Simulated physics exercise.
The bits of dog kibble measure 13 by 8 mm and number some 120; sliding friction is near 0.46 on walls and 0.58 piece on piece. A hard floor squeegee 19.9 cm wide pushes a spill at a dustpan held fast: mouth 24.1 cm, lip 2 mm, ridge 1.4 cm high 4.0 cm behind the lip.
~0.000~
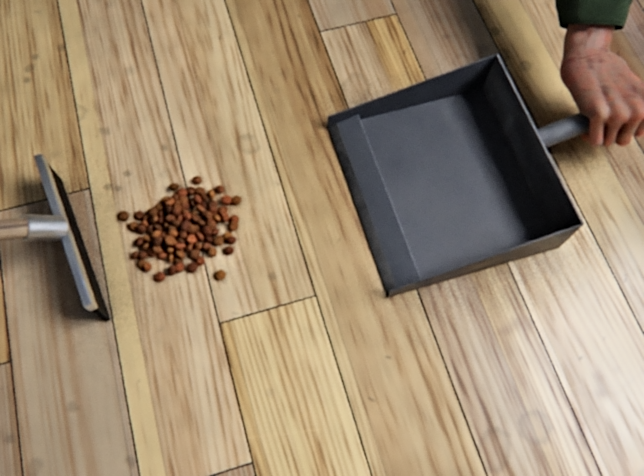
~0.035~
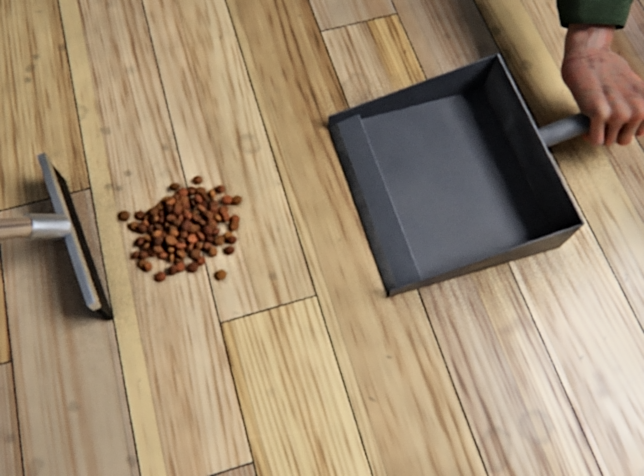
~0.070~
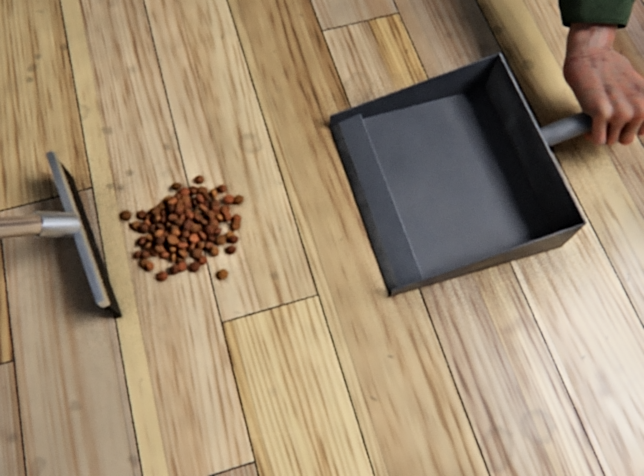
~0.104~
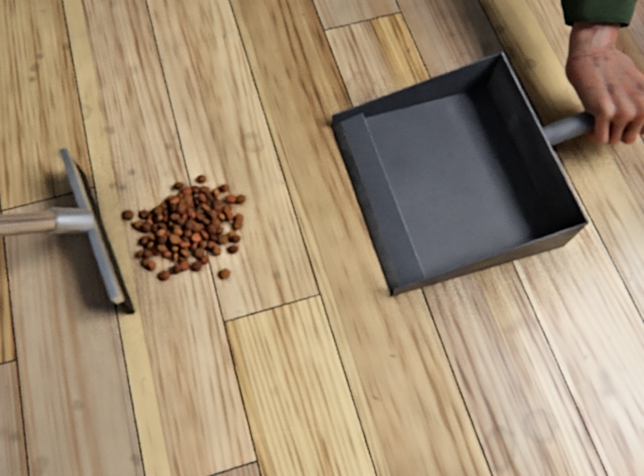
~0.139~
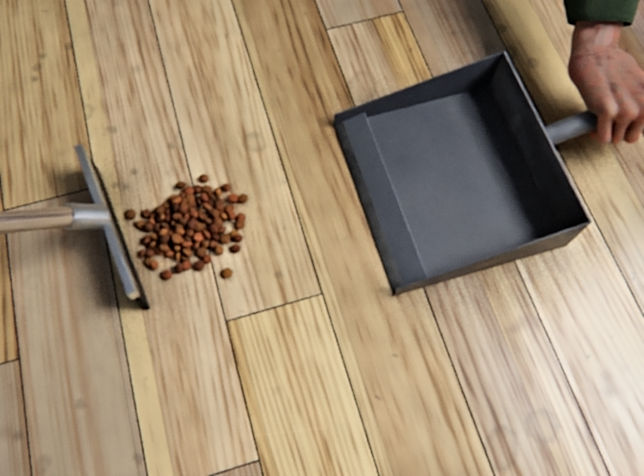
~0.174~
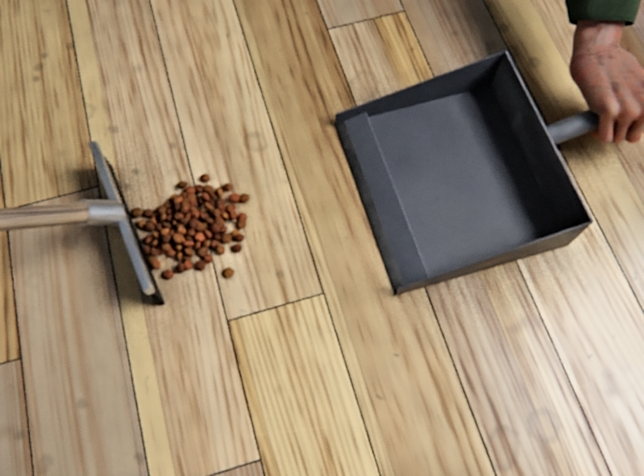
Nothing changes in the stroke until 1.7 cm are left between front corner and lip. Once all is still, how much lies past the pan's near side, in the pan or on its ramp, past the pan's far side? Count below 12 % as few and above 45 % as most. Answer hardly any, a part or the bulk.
Past the pan's near side: Hardly any; in the pan or on its ramp: A part; past the pan's far side: Hardly any.
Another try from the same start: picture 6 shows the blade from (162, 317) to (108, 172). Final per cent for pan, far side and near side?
Pan 0, far 0, near 5.
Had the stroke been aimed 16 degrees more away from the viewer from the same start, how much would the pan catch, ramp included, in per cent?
Then about 25 per cent.
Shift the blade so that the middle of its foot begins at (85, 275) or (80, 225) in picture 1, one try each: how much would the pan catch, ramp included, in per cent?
About 15 and 30 per cent.
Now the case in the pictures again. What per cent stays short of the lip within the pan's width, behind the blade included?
Some 65 per cent.
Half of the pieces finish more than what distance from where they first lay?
Roughly 20 cm.
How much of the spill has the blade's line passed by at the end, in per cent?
Some 0 per cent.
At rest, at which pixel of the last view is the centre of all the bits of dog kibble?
At about (348, 171).
After 0.46 s, middle of the blade 16 cm from the lip; 0 % over the lip, far side 0 %, near side 0 %.
Then, at 0.65 s, middle of the blade 8 cm from the lip; 0 % over the lip, far side 5 %, near side 0 %.
Then, at 0.95 s, middle of the blade 3 cm from the lip; 30 % over the lip, far side 5 %, near side 0 %.
In the end, at 1.2 s, near side 0 %, pan 30 %, far side 5 %, in front of the lip or behind the blade 65 %.
